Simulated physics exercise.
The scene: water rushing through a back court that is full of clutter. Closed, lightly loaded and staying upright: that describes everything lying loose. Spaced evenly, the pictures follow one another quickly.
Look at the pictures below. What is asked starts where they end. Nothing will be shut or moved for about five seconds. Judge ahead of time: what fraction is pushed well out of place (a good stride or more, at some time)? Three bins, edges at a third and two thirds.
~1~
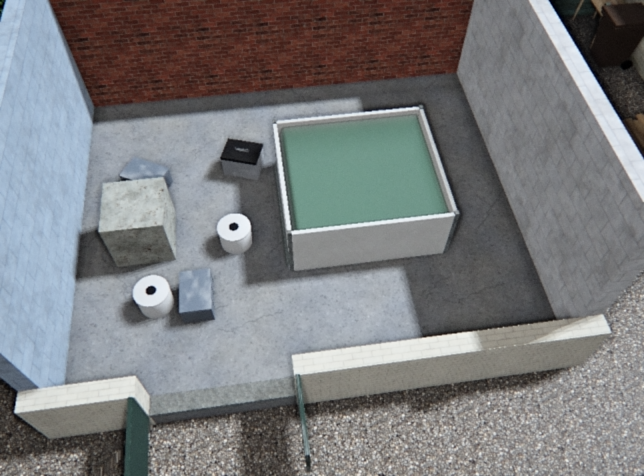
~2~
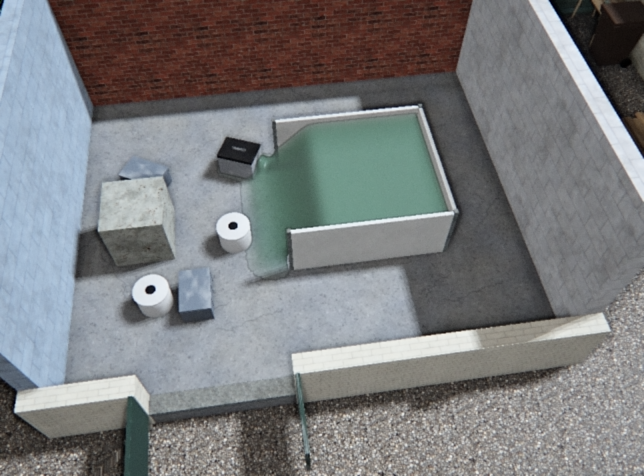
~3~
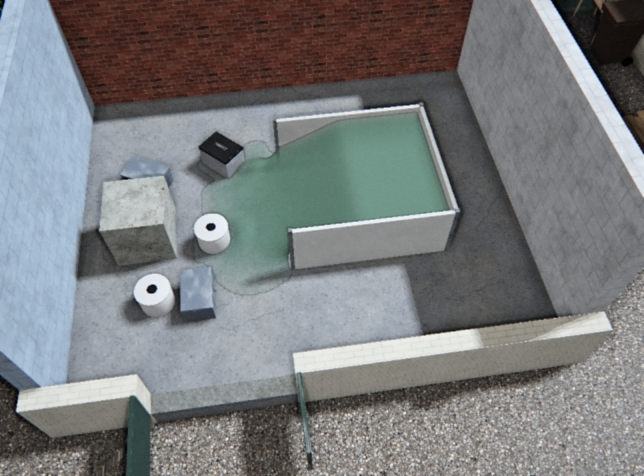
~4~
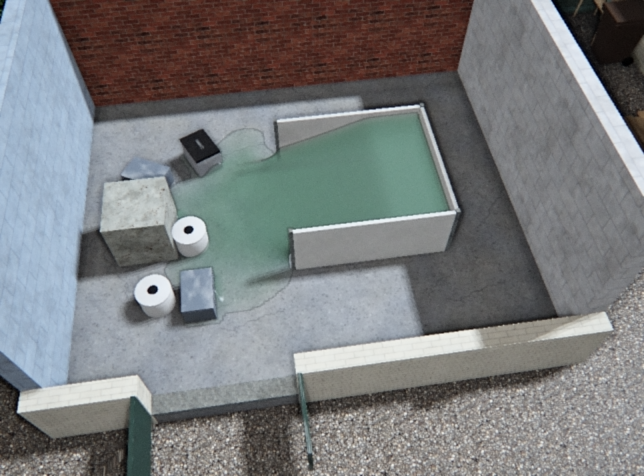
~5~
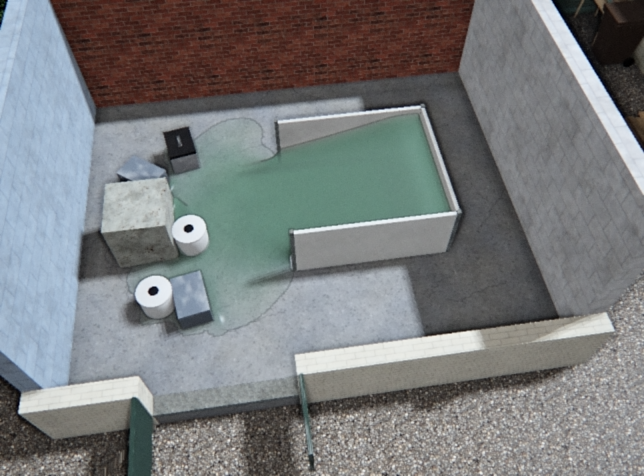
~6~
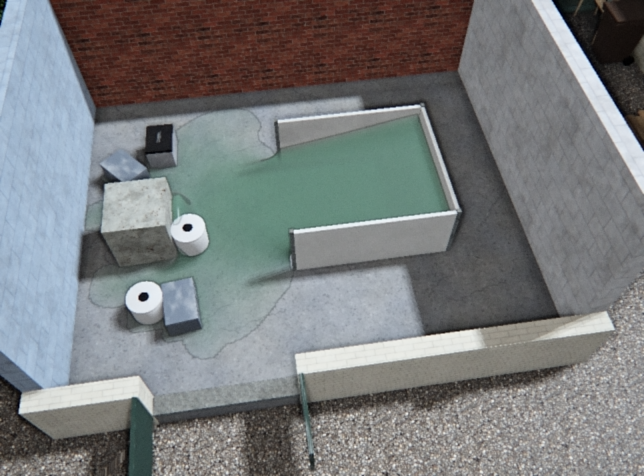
The result is a share of two thirds and over.
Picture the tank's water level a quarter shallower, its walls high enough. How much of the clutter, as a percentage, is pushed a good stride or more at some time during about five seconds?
100 in a hundred, or close to it.
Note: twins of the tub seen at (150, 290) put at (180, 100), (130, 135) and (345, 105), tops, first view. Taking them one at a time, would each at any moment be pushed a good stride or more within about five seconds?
Results - 1: Ends up far away; 2: Ends up far away; 3: Ends up far away.
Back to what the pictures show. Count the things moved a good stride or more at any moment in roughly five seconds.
5.
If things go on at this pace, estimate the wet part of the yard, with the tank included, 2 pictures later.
That works out to about 45 in a hundred.
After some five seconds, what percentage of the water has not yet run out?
82 %.
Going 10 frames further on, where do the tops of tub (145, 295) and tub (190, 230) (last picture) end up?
They end up close to (71, 352) and close to (169, 375).
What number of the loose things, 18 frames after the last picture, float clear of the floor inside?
That would be 4.
A moment on, 5 of 5 are well off their spots; 2 afloat.
Next, 5 of 5 are well off their spots; 5 afloat.
Later, 5 of 5 are well off their spots; 4 afloat.
In the end, 4 of 5 are well off their spots, and 5 have been at some point; 4 afloat.
